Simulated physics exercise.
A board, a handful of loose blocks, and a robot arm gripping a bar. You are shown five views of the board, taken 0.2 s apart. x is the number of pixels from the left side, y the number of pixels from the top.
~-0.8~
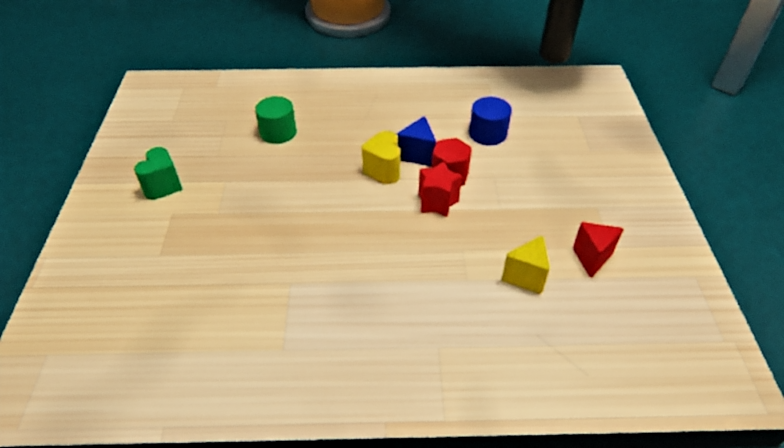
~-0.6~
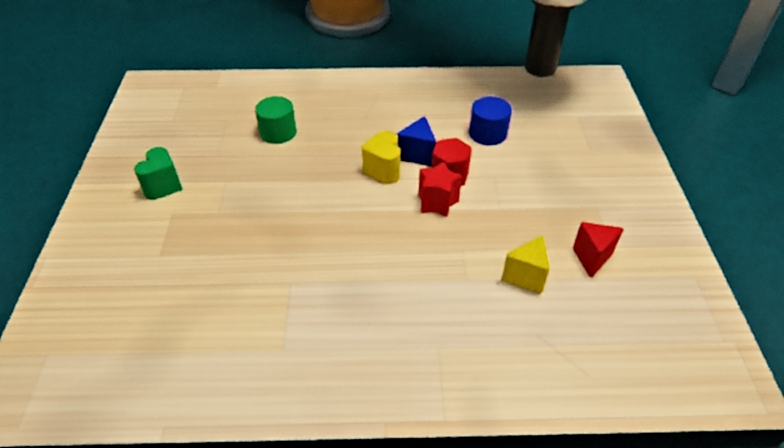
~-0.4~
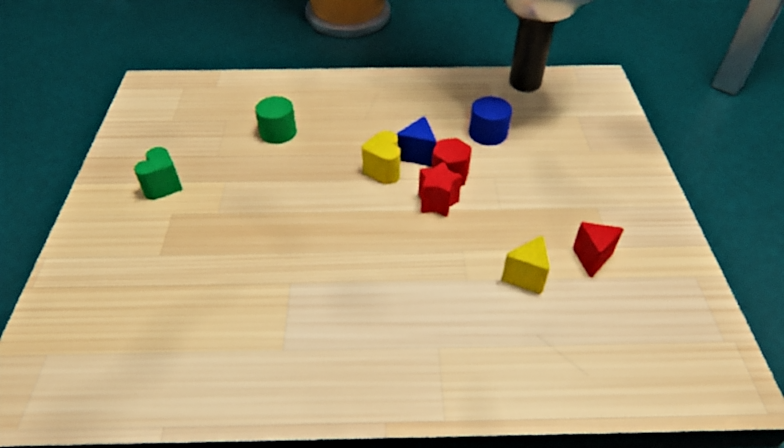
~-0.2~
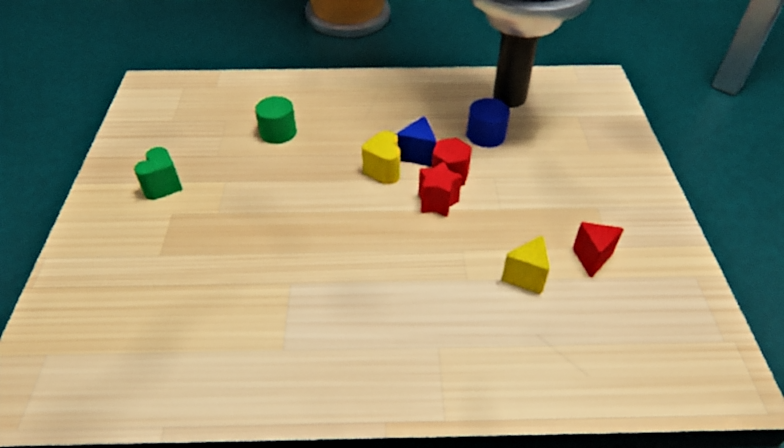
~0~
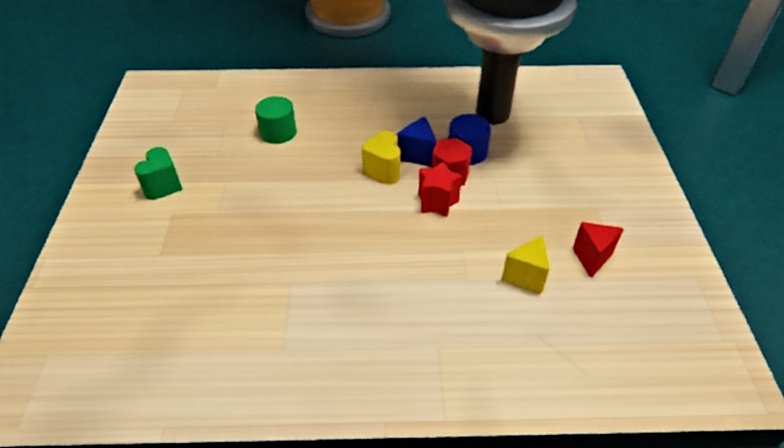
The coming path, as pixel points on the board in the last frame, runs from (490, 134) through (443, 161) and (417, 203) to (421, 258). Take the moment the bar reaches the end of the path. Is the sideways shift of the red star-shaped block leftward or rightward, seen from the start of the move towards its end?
The red star-shaped block is shifted sideways to the left, facing along the path from start to end.
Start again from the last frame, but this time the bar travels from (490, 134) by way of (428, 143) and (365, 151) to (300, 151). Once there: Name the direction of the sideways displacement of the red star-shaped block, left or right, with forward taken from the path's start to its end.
It's set to shift left.
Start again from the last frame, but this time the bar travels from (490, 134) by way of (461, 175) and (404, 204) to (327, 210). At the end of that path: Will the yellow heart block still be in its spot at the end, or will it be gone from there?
The yellow heart block moves.
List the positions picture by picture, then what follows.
The first frame shows bar tip (554, 56); block tops, yellow heart block (384, 145); blue three-sided block (419, 129); red star-shaped block (440, 176); red hexagonal block (453, 149); blue cylinder (492, 107).
The second frame shows bar (540, 70); blocks unchanged.
The third frame shows bar (525, 84); blocks unchanged.
The fourth frame shows bar (509, 99); blue cylinder (490, 109).
The fifth frame shows bar (492, 116); yellow heart block (384, 145); blue three-sided block (419, 129); red star-shaped block (440, 176); red hexagonal block (453, 149); blue cylinder (470, 126).
On the path given first. One third of the way, bar (445, 142); yellow heart block (378, 145), turned 15° anticlockwise; blue three-sided block (401, 131), turned 55° clockwise; red star-shaped block (433, 210); red hexagonal block (423, 182), turned 75° anticlockwise; blue cylinder (418, 153).
Two thirds of the way, bar (418, 184); yellow heart block (368, 147), turned 30° clockwise; blue three-sided block (401, 131), turned 55° clockwise; red star-shaped block (438, 221), turned 20° anticlockwise; red hexagonal block (405, 203); blue cylinder (376, 180).
At the end, bar (422, 239); yellow heart block (368, 147), turned 30° clockwise; blue three-sided block (401, 131), turned 55° clockwise; red star-shaped block (451, 253), turned 95° anticlockwise; red hexagonal block (388, 254), turned 95° anticlockwise; blue cylinder (374, 183).
